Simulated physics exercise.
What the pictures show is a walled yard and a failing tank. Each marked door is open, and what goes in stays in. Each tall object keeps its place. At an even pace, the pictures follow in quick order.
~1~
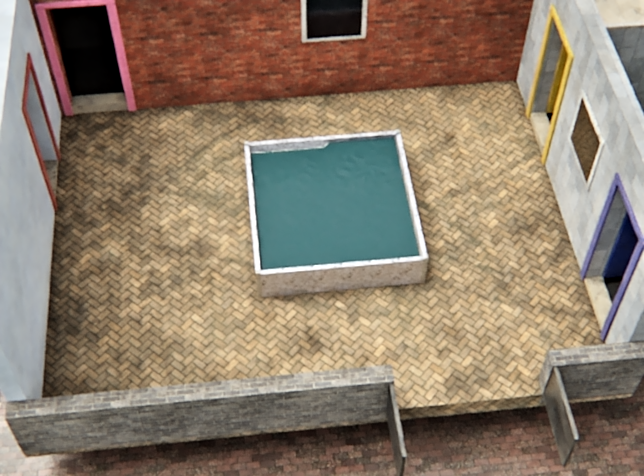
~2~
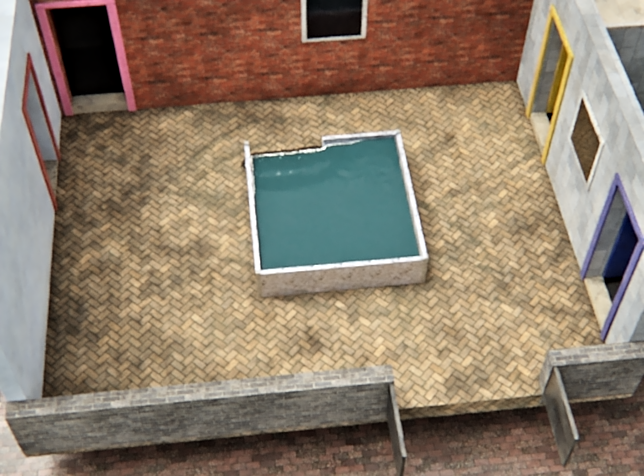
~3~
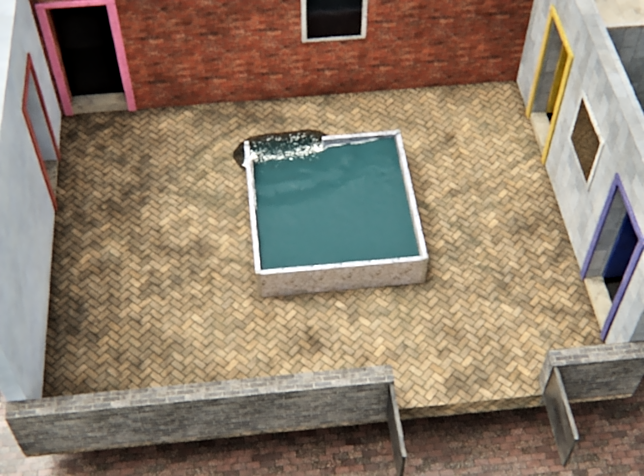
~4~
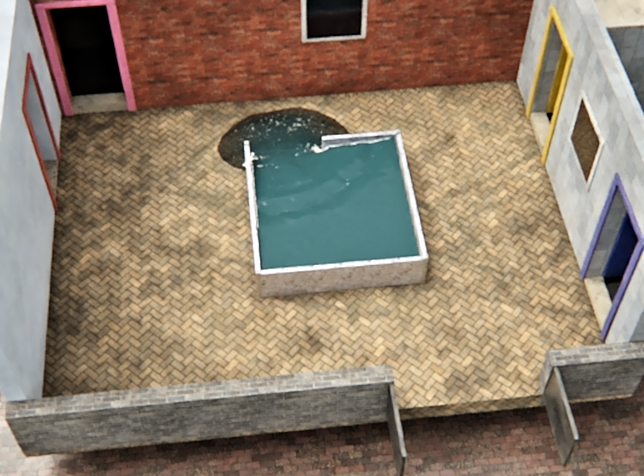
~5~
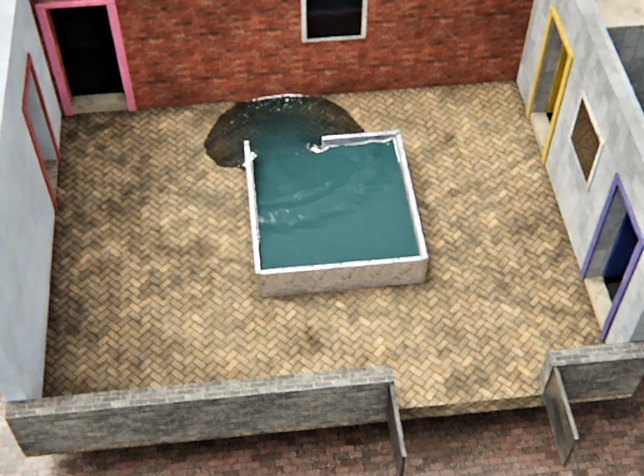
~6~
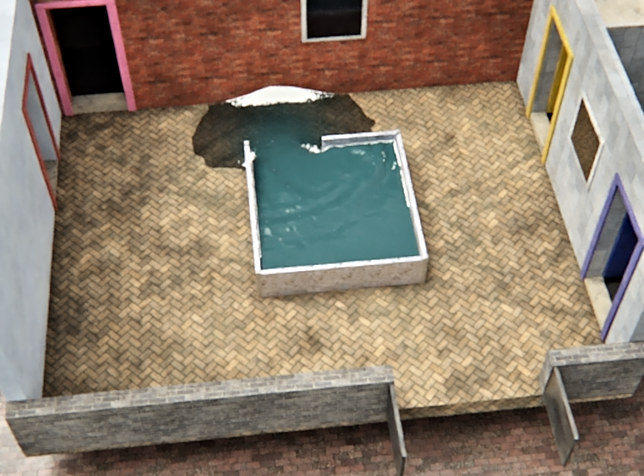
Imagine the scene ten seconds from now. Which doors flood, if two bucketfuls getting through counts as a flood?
The red door floods; the pink door does not flood; the blue door does not flood; the yellow door does not flood.
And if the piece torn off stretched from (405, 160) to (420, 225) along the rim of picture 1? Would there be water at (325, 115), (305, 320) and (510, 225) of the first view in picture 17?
So: Spared, then spared, then wetted.
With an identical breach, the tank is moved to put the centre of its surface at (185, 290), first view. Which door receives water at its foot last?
The one you want is the blue-painted one.
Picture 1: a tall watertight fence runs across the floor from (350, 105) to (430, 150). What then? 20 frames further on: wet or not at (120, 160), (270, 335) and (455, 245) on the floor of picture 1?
Taking the points in order, they are inundated, high and dry and high and dry.
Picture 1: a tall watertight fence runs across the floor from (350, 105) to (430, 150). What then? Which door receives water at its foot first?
That would be the pink-painted one.
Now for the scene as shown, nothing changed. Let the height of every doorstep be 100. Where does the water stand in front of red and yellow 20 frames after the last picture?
Respectively about 330 and 110 per cent.
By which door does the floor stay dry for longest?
That would be the one in blue.
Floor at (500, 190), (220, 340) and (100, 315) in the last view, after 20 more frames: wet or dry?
Result, as listed: Wetted / not wetted / not wetted.
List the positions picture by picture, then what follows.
In the first frame, the open tank at (332, 202) is whole and still.
In the second frame, the front is at a hidden place, out from the gap on the open tank's far side.
In the third frame, the front is at (322, 137), out from the gap on the open tank's far side.
In the fourth frame, water pours out on the open tank's far side and has run to (303, 112).
In the fifth frame, water pours out on the open tank's far side and has run to (312, 98).
In the sixth frame, the front is at (341, 96), out from the gap on the open tank's far side.
A moment on, water covers 10 % of the floor; the red door not reached, the pink door not reached, the blue door not reached, the yellow door not reached.
Next, water covers 25 % of the floor; the red door not reached, the pink door wet at the sill, nothing in, the blue door not reached, the yellow door not reached.
Then, water covers 40 % of the floor; the red door over two buckets in, the pink door under two buckets in, the blue door not reached, the yellow door wet at the sill, nothing in.
Later, water covers 70 % of the floor; the red door far over two buckets in, the pink door under two buckets in, the blue door wet at the sill, nothing in, the yellow door wet at the sill, nothing in.
In the end, water covers 95 % of the floor; the red door far over two buckets in, the pink door under two buckets in, the blue door wet at the sill, nothing in, the yellow door wet at the sill, nothing in.
